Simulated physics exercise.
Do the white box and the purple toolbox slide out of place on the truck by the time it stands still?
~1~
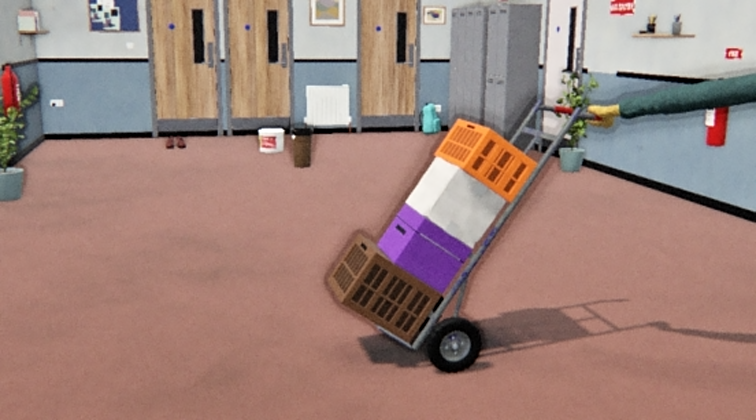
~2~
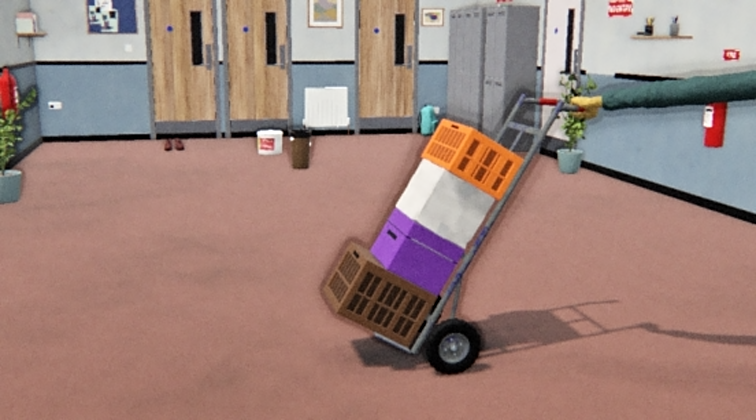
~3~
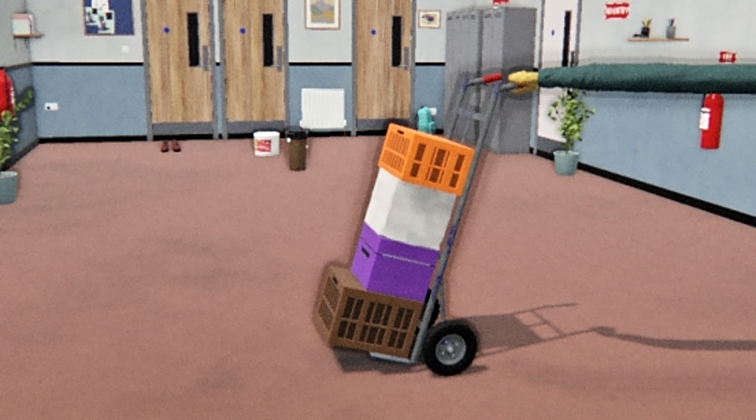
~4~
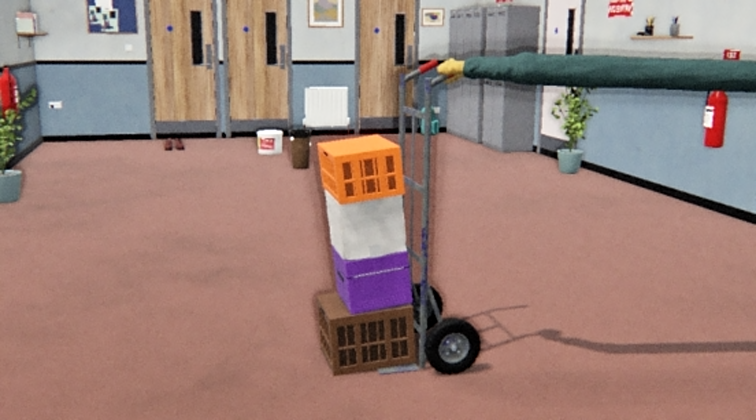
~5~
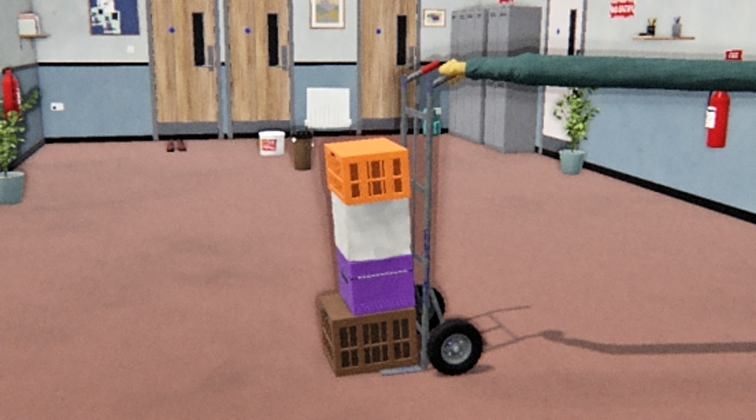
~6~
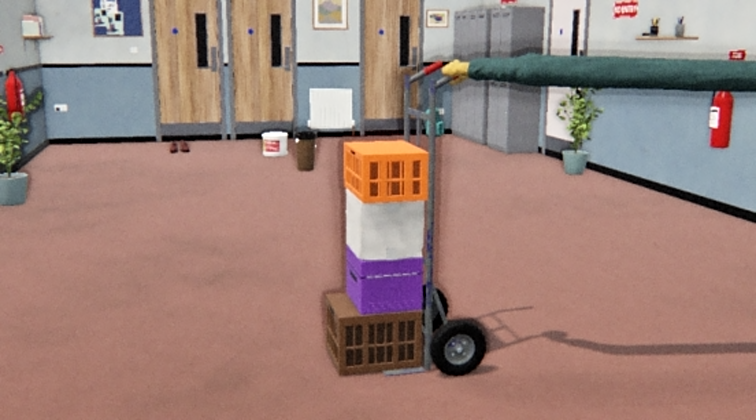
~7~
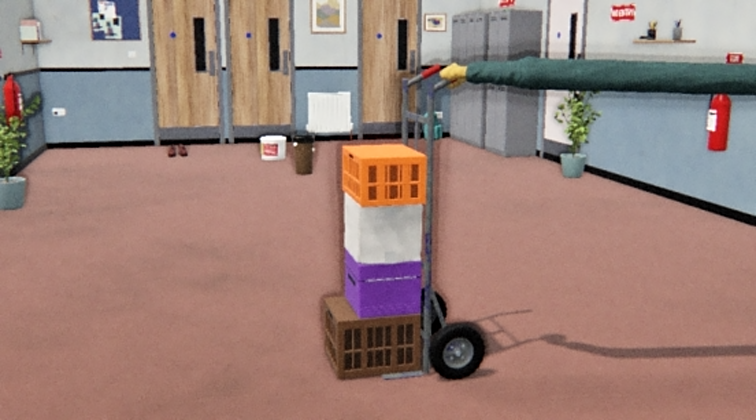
No, both rock to the left when the truck stops upright, but they settle back and end in their places in the stack.
